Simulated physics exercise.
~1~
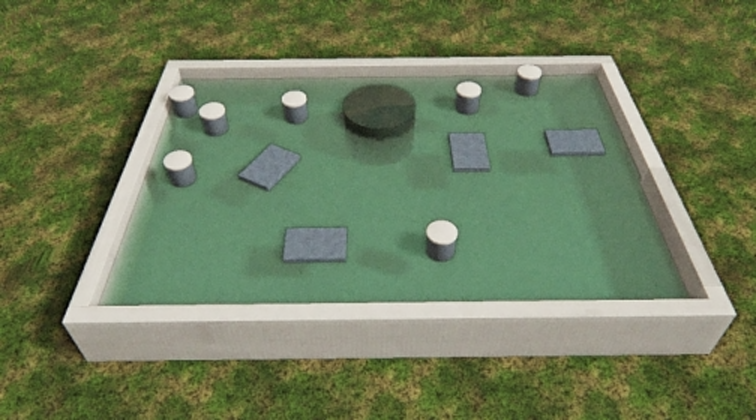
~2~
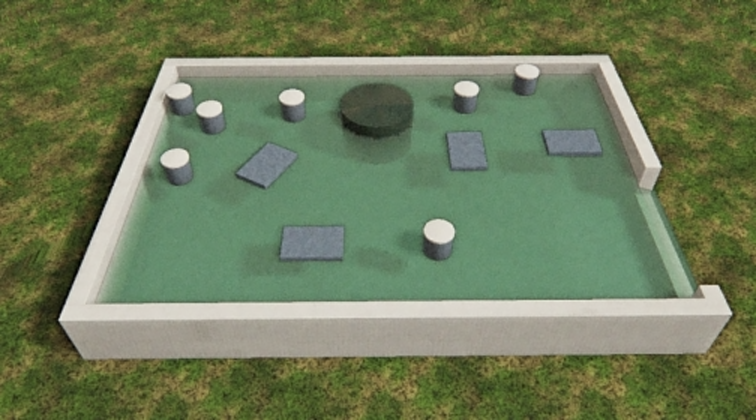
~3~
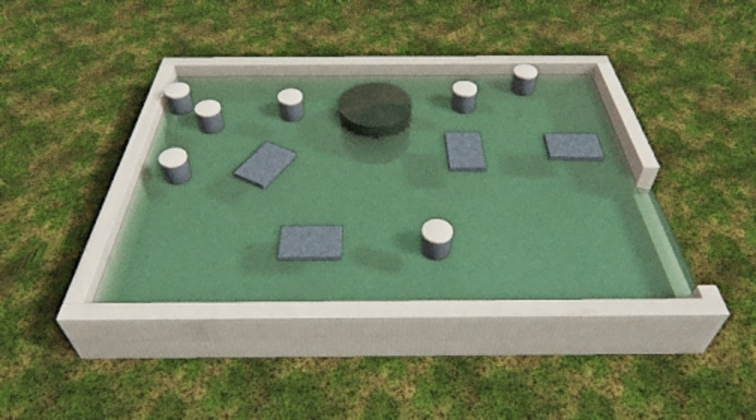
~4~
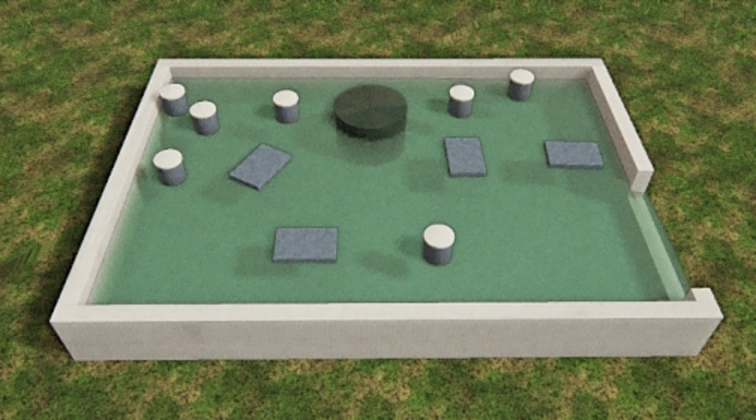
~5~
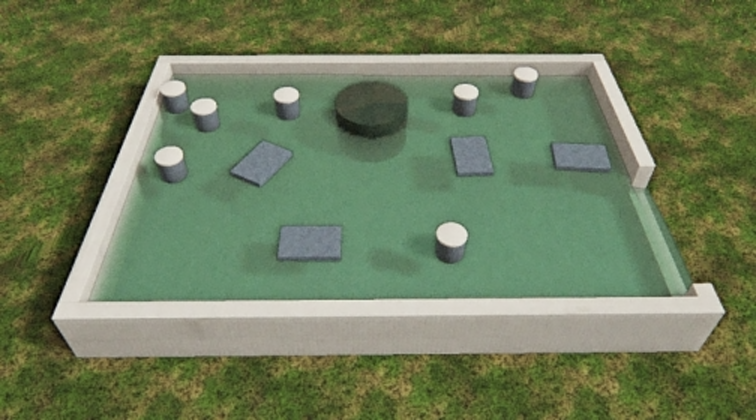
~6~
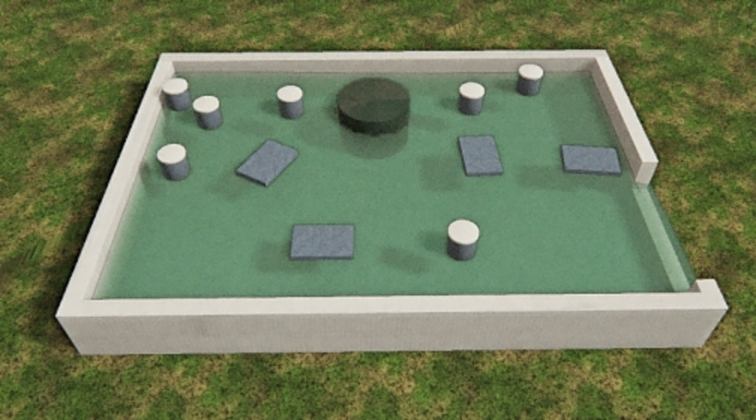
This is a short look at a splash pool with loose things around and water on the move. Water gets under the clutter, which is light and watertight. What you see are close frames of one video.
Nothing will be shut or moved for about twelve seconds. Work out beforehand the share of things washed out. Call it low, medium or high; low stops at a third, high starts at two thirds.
Low.
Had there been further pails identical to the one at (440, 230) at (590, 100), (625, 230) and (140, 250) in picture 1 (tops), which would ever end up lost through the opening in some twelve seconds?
Copy by copy, in the order given: Swept away, swept away, not carried off.
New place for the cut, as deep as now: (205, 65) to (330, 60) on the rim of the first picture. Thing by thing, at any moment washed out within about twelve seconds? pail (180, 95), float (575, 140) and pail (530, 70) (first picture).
The three come to escape, no escape and no escape, in that order.
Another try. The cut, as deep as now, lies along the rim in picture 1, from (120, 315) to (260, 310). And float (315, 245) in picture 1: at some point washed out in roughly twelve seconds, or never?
Obs., item: Exits.
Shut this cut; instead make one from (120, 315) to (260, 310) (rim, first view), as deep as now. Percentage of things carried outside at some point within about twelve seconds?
Close to 20 percent.
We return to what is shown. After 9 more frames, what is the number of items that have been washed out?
The number I arrive at is 1.
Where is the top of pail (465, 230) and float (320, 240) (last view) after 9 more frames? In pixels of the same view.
Expect the tops close to (539, 240) and (365, 246).
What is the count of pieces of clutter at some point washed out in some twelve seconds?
The count is 2.
A moment on, 0 of 11 are out; 11 afloat.
Next, 1 of 11 are out; 10 afloat.
Later, 1 of 11 are out; 10 afloat.
In the end, 2 of 11 are out; 9 afloat.
